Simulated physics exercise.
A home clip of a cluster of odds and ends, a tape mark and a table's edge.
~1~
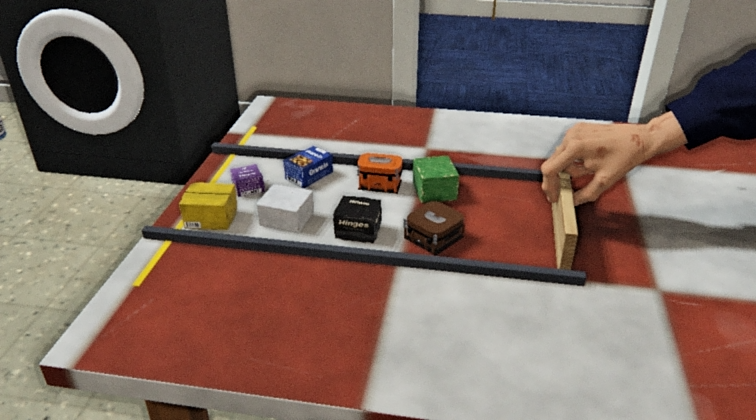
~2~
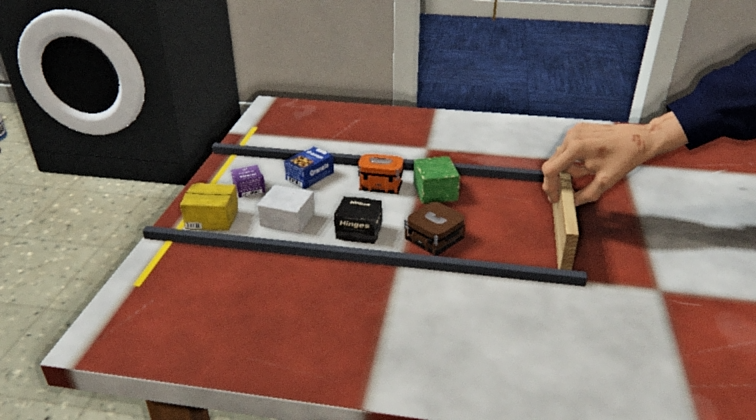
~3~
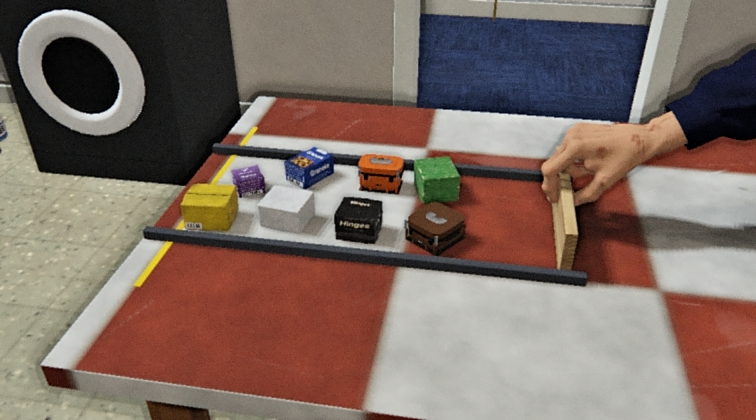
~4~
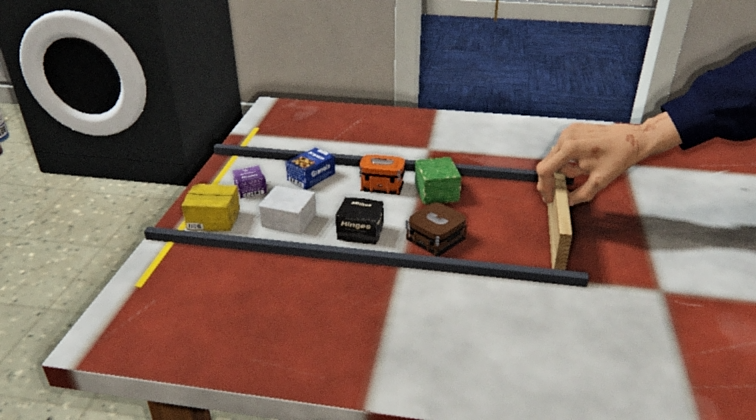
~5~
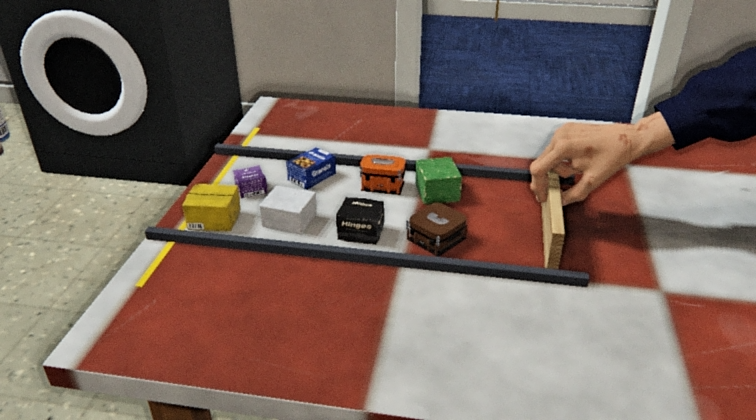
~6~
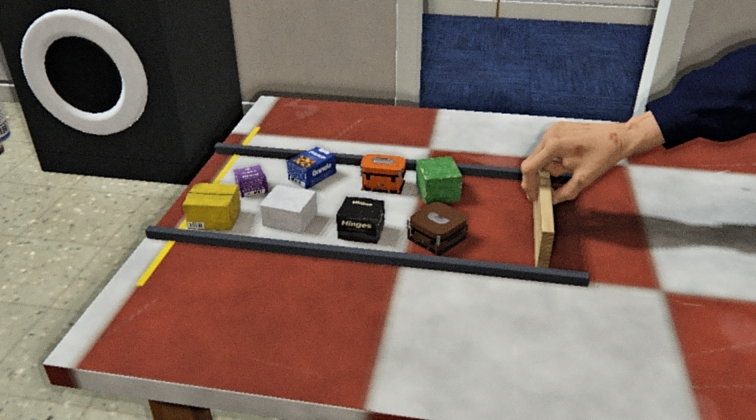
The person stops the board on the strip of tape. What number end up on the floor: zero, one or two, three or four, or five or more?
Here the number that fall off is five or more.
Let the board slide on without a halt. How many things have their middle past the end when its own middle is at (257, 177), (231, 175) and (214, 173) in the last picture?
Place by place, 3, 5 and 5.
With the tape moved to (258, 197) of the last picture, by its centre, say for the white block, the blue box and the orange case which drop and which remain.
The white block drops off; the blue box goes over; the orange case remains up.
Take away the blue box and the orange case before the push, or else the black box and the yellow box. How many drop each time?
It would be 3 and 3.
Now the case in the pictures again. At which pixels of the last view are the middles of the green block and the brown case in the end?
The green block stops around (208, 157); the brown case around (168, 208).
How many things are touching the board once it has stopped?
That makes 3.
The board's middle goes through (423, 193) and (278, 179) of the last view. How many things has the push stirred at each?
By then 4, and 8.
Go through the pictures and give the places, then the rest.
The first picture shows yellow box (210, 206); purple box (247, 180); white block (286, 208); board (562, 205); tape (206, 192).
The second picture shows purple box (248, 181); brown case (435, 228).
The third picture shows white block (287, 209); blue box (310, 168).
The fourth picture shows yellow box (212, 207); green block (437, 181).
The fifth picture shows purple box (250, 182); black box (361, 220).
The sixth picture shows yellow box (213, 206); purple box (251, 181); white block (289, 209); board (542, 204); tape (209, 192).
A little later, none off yet; yellow box at rest near (213, 206); purple box at rest near (251, 181); white block at rest near (289, 209).
Next, none off yet; yellow box tilted a little near (152, 200); purple box shifted a little near (236, 182); white block shifted well along near (198, 201).
When it is over, the number that fall off is five or more; down, orange case, black box, blue box, white block and yellow box.
